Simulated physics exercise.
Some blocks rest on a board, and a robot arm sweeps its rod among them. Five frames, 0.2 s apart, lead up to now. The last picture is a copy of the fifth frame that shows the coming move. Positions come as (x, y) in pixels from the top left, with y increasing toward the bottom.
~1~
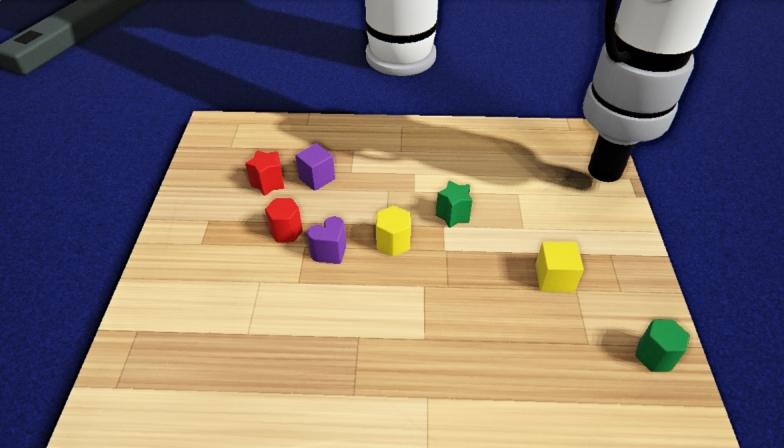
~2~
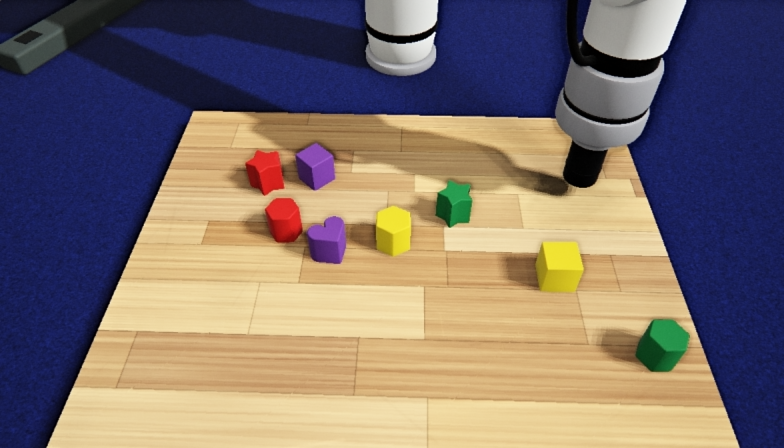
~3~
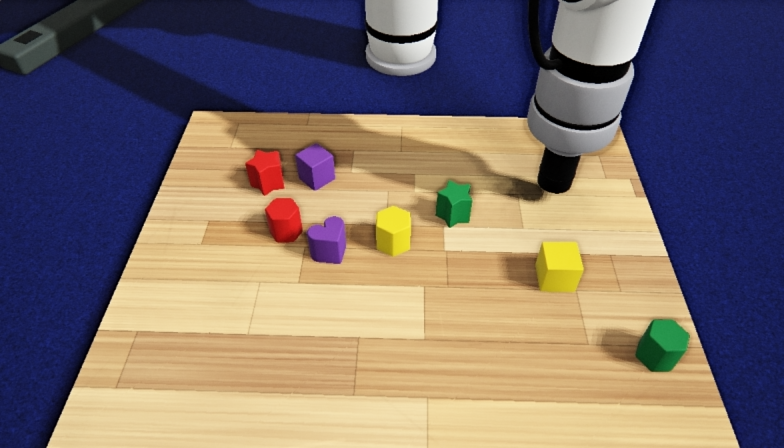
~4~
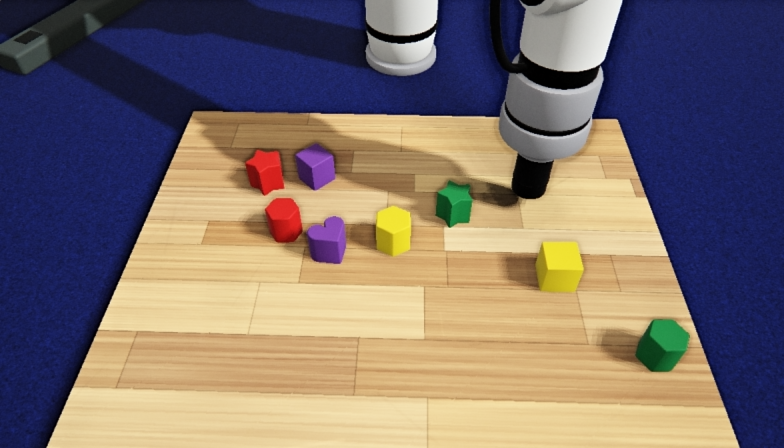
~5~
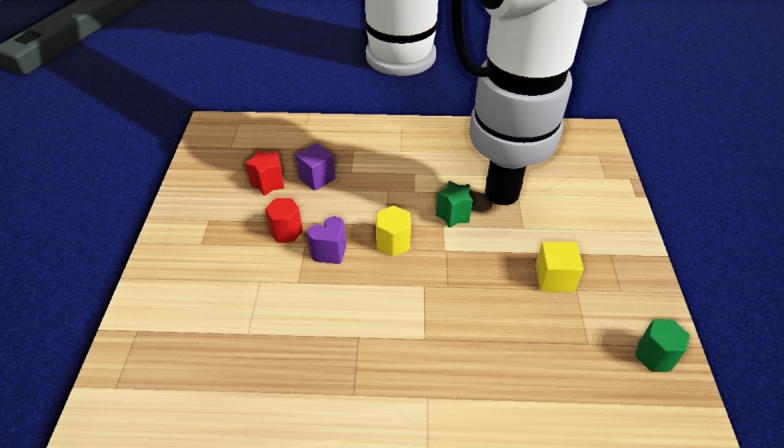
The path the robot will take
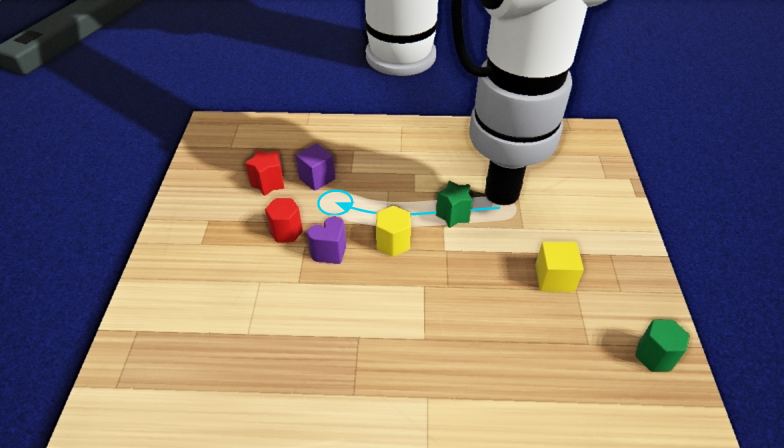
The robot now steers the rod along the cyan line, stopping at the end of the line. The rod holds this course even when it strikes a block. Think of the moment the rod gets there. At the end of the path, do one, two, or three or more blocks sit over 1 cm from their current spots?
The count will be 2.
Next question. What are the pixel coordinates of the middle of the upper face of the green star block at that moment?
Most likely (324, 200).
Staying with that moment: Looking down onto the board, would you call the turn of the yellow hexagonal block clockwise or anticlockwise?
Viewed from above: Anti-clockwise.
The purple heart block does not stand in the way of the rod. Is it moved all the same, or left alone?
Undisturbed, or as good as.
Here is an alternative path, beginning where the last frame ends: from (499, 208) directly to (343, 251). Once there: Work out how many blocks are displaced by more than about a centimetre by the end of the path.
The count will be 3 or more.
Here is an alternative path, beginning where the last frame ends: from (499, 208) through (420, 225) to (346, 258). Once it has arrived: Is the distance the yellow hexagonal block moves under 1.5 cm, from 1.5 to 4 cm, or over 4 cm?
Ends over 4 cm away.
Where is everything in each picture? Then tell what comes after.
The first frame shows rod's lower end at (605, 172); purple square piece at (314, 154); purple heart block at (327, 229); yellow hexagonal block at (393, 219); green star block at (456, 192).
The second frame shows rod at (579, 177); blocks still.
The third frame shows rod at (554, 183); blocks still.
The fourth frame shows rod at (528, 189); blocks still.
The fifth frame shows rod at (502, 194); purple square piece at (314, 154); purple heart block at (327, 229); yellow hexagonal block at (393, 219); green star block at (456, 192).
Drawn move, from (499, 208) through (416, 214) to (335, 202).
On the path given first. One third of the way, rod at (445, 198); green star block at (417, 195), turned 15° anticlockwise.
Two thirds of the way, rod at (388, 201); yellow hexagonal block at (382, 224), turned 30° anticlockwise; green star block at (358, 199), turned 20° anticlockwise.
At the end, rod at (334, 189); purple square piece still; purple heart block still; yellow hexagonal block at (382, 224), turned 30° anticlockwise; green star block at (324, 200), turned 75° anticlockwise.
